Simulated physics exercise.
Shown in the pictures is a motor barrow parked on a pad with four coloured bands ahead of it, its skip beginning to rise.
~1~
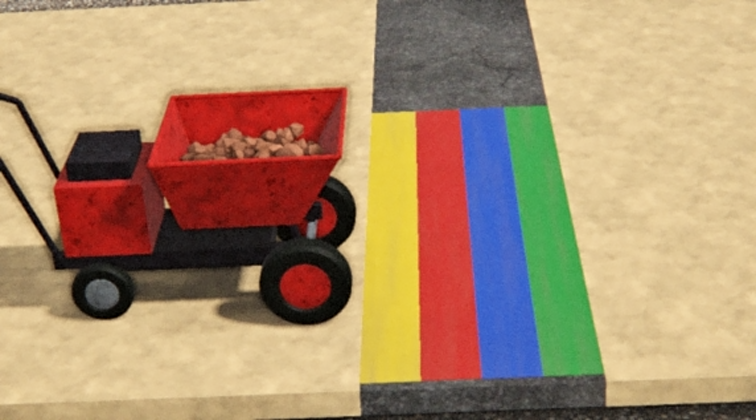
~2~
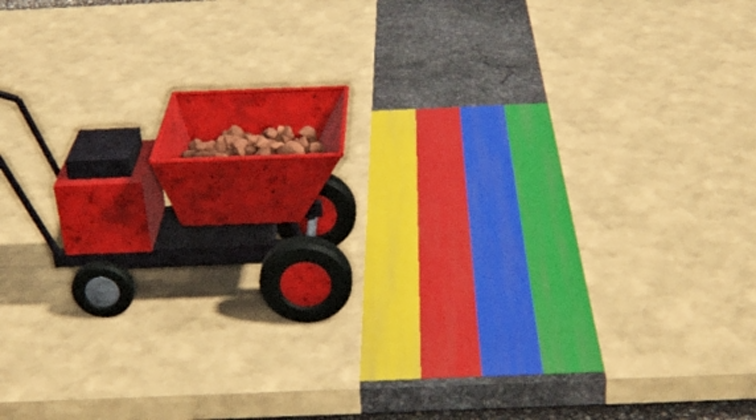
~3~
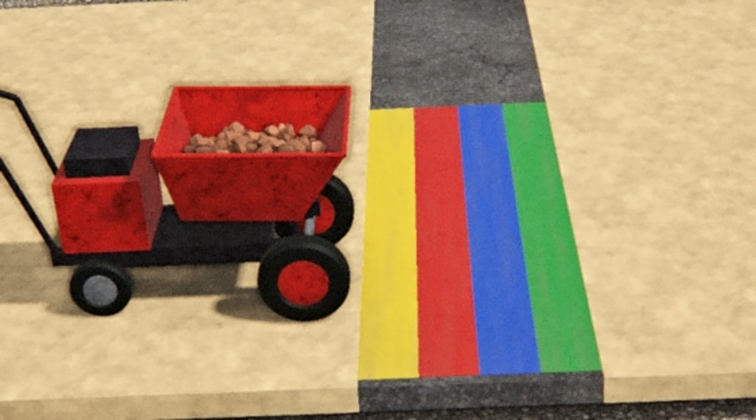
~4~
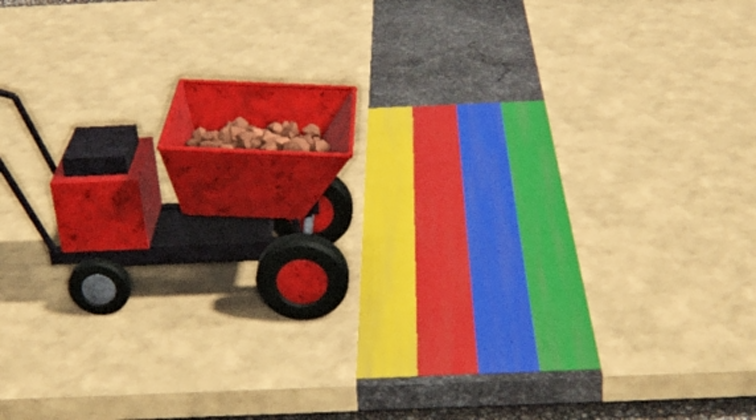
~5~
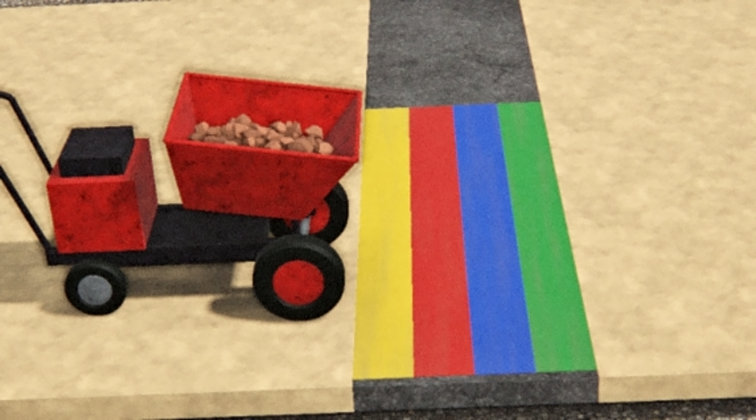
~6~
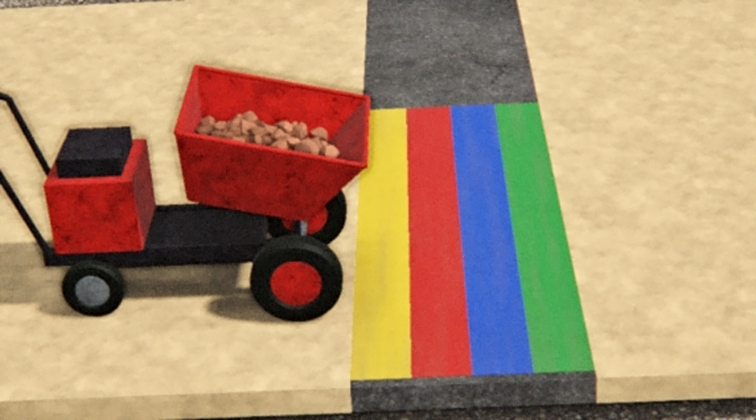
At first, a red motor barrow loaded with lumps of rubble stands with its skip level, to the left of yellow, red, blue and green bands. The skip then slowly rises at its rear and tilts slightly to the right, while the rubble stays inside and the wheels stay nearly still.
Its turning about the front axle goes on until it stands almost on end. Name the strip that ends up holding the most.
Blue.
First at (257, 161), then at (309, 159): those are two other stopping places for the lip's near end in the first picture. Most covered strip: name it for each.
Place one - that yellow strip; place two - red.
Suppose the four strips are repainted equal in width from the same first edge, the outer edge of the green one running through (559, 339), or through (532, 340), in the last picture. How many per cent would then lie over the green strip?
20 % and 20 %.
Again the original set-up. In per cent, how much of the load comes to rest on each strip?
Yellow strip around 0, red strip around 25, blue strip around 35, green strip around 10.
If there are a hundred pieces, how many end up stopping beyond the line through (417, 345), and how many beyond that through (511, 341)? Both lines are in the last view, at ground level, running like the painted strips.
I'd put it near 70 in a hundred, then near 20 in a hundred.
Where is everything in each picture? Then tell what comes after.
Lip of the skip at (339, 157), level; top of the load at (262, 158), lumps of rubble; yellow strip at (390, 345); red strip at (449, 343); blue strip at (508, 340); green strip at (567, 338), in the first picture.
Lip of the skip at (341, 155), level; top of the load at (263, 155), in the second picture.
Lip of the skip at (344, 155), tipped barely; top of the load at (242, 151), in the third picture.
Lip of the skip at (350, 156), tipped barely; top of the load at (247, 147), in the fourth picture.
Lip of the skip at (356, 161), tipped a little; top of the load at (237, 147), in the fifth picture.
Lip of the skip at (365, 166), tipped a little; top of the load at (228, 153); yellow strip at (381, 342); red strip at (440, 339); blue strip at (499, 337); green strip at (558, 335), in the sixth picture.
Soon, skip tipped steeply; all in the skip.
A while on, skip tipped steeply; nearly all in the skip; a stray few over the red strip; a stray few over the blue strip.
Towards the end, skip tipped right over; about half in the skip; a small part over the red strip; about a third over the blue strip; a small part over the green strip; a stray few off the paint.
Finally, skip tipped right over; about a third in the skip; none over the yellow strip; about a quarter over the red strip; about a third over the blue strip; a small part over the green strip; a stray few off the paint.
